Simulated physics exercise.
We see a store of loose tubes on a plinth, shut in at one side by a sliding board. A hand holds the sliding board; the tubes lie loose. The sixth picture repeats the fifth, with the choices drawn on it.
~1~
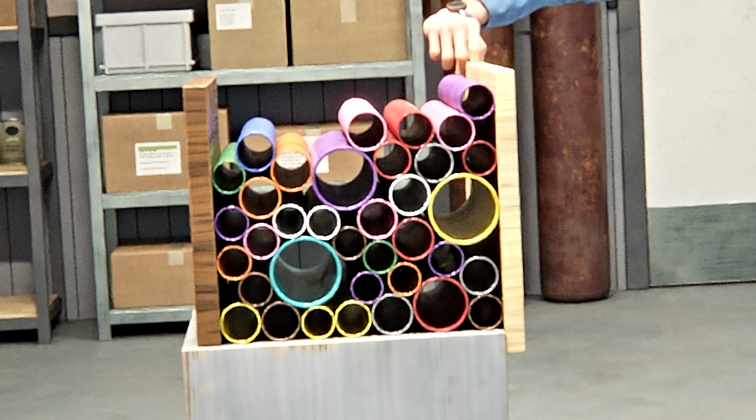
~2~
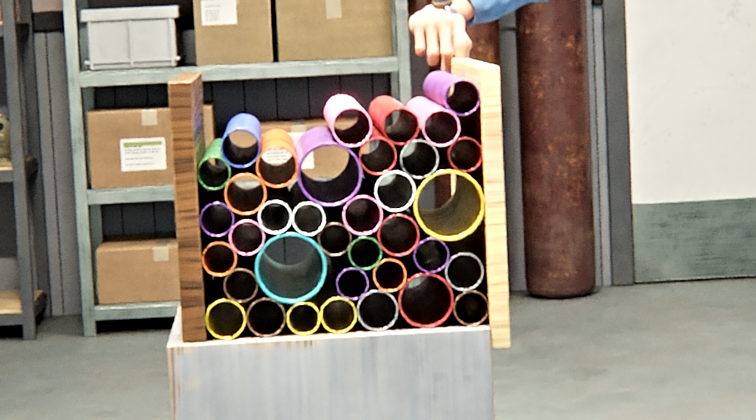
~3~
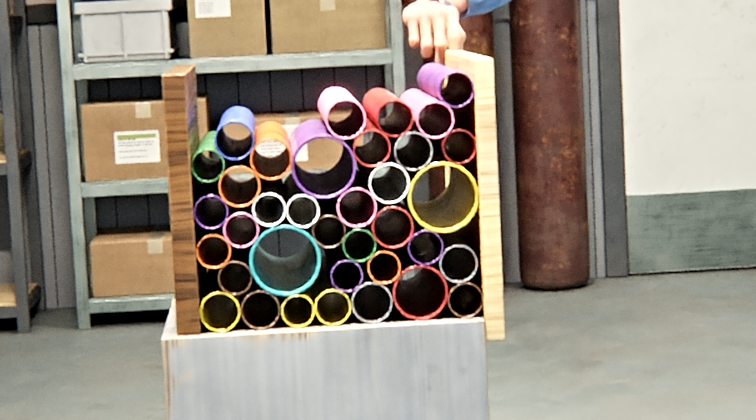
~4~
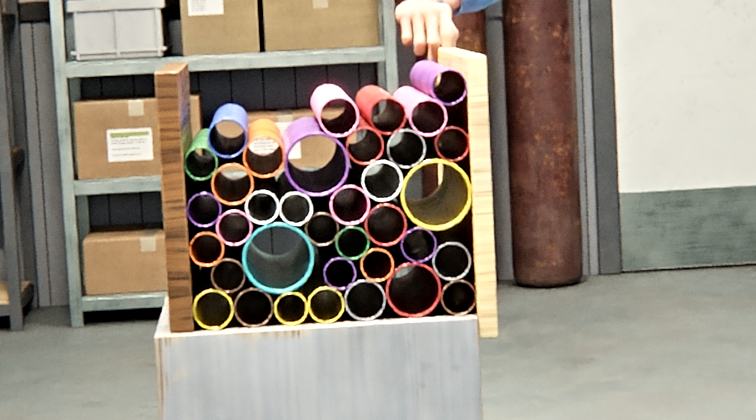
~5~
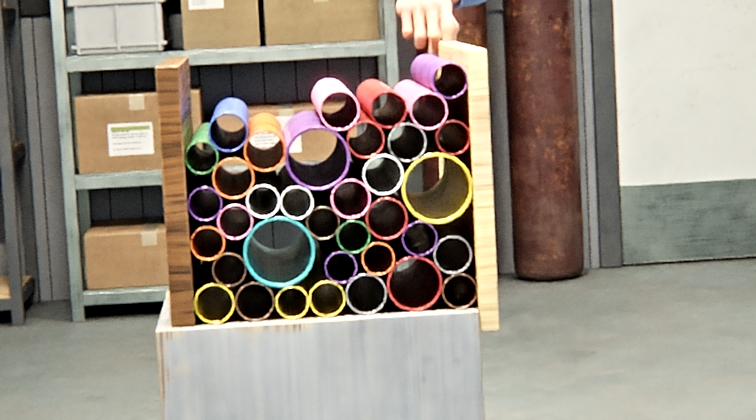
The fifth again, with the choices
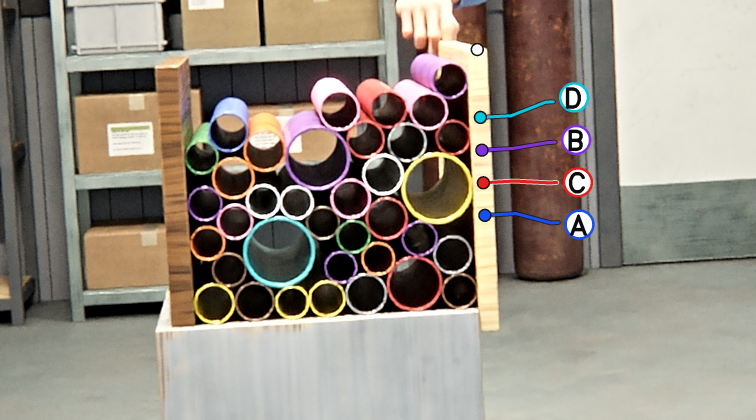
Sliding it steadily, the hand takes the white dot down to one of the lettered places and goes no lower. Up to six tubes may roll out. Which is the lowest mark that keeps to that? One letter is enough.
Slide it to A.
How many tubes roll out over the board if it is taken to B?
The count is one.
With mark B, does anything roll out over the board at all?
At B: Yes.
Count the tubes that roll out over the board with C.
It comes to three.
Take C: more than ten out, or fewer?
Fewer than ten.
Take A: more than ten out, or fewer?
Fewer than ten.
On the copy, A at (485, 215); B at (482, 150); C at (483, 183); D at (480, 117); the white dot at (477, 49).
On A. First, top of the board (470, 124).
Then, top of the board (474, 209).
Finally, top of the board (475, 215), three out over the board.
By contrast, B one out over the board; C three out over the board; D none out over the board.
